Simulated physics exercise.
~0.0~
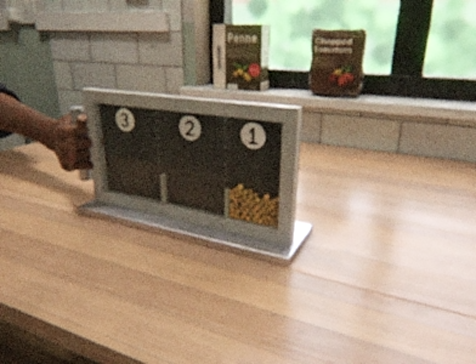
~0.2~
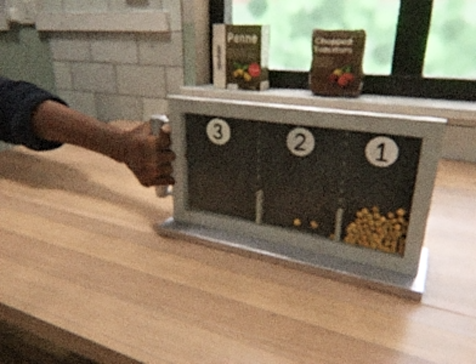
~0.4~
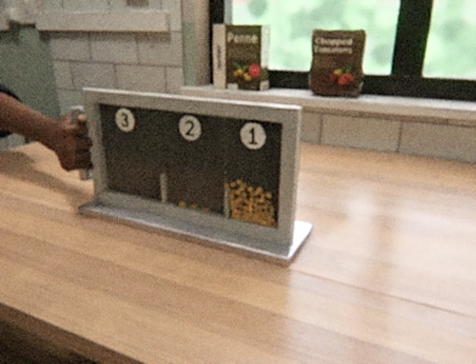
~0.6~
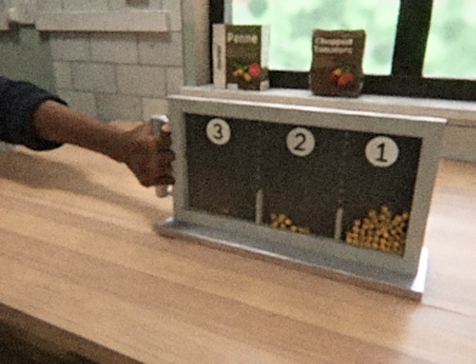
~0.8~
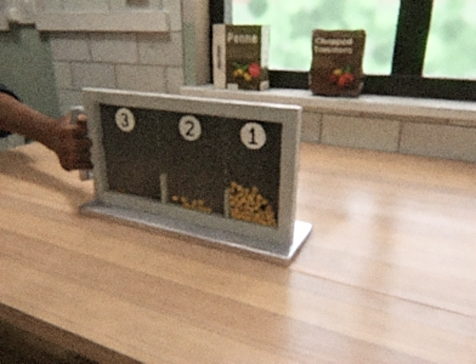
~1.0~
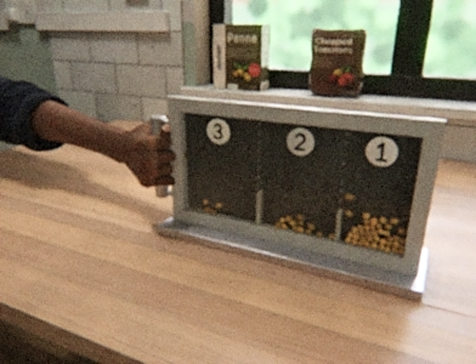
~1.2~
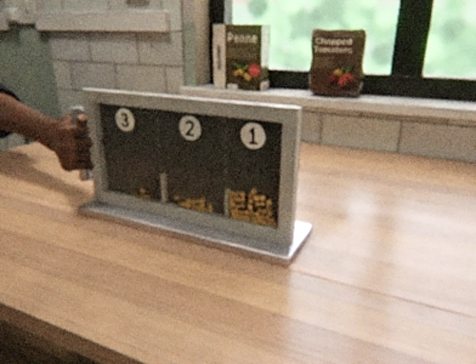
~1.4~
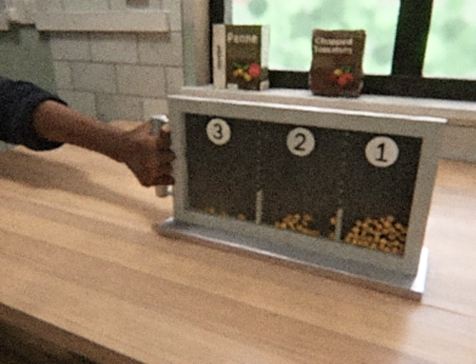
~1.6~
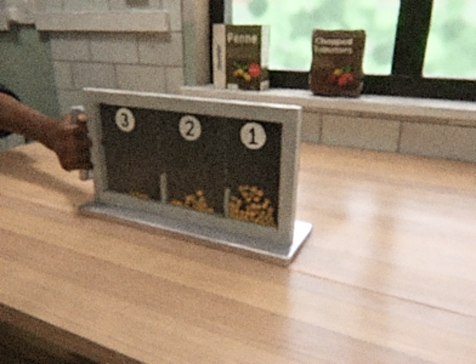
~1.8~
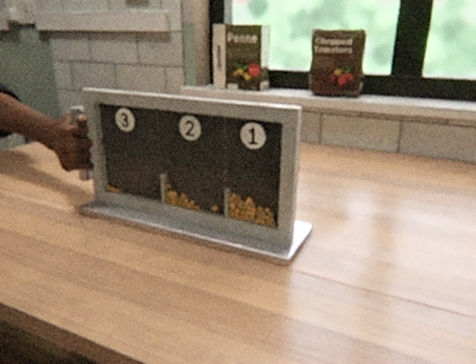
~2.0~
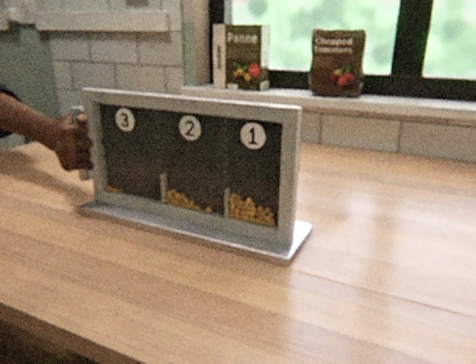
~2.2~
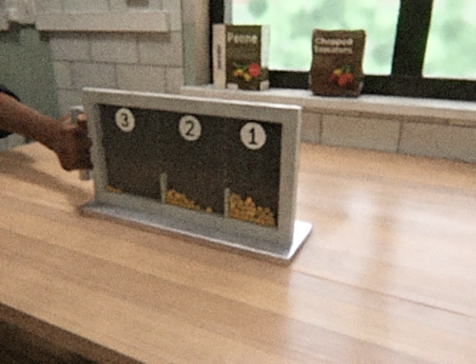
A flat, grey-framed tray with a dark window stands upright on a wooden table, seen from a still, slightly raised view, its three strips numbered from right to left. Behind it are pale wall tiles and two food packets on a windowsill. A hand at the left grips the handle and slides the tray right and back four times. Yellowish chickpeas, first heaped in strip one, spill leftward into strip two, then a few reach strip three. Finally the tray rests where it began, with most chickpeas still in strip one, a smaller pile in two and very few in three.
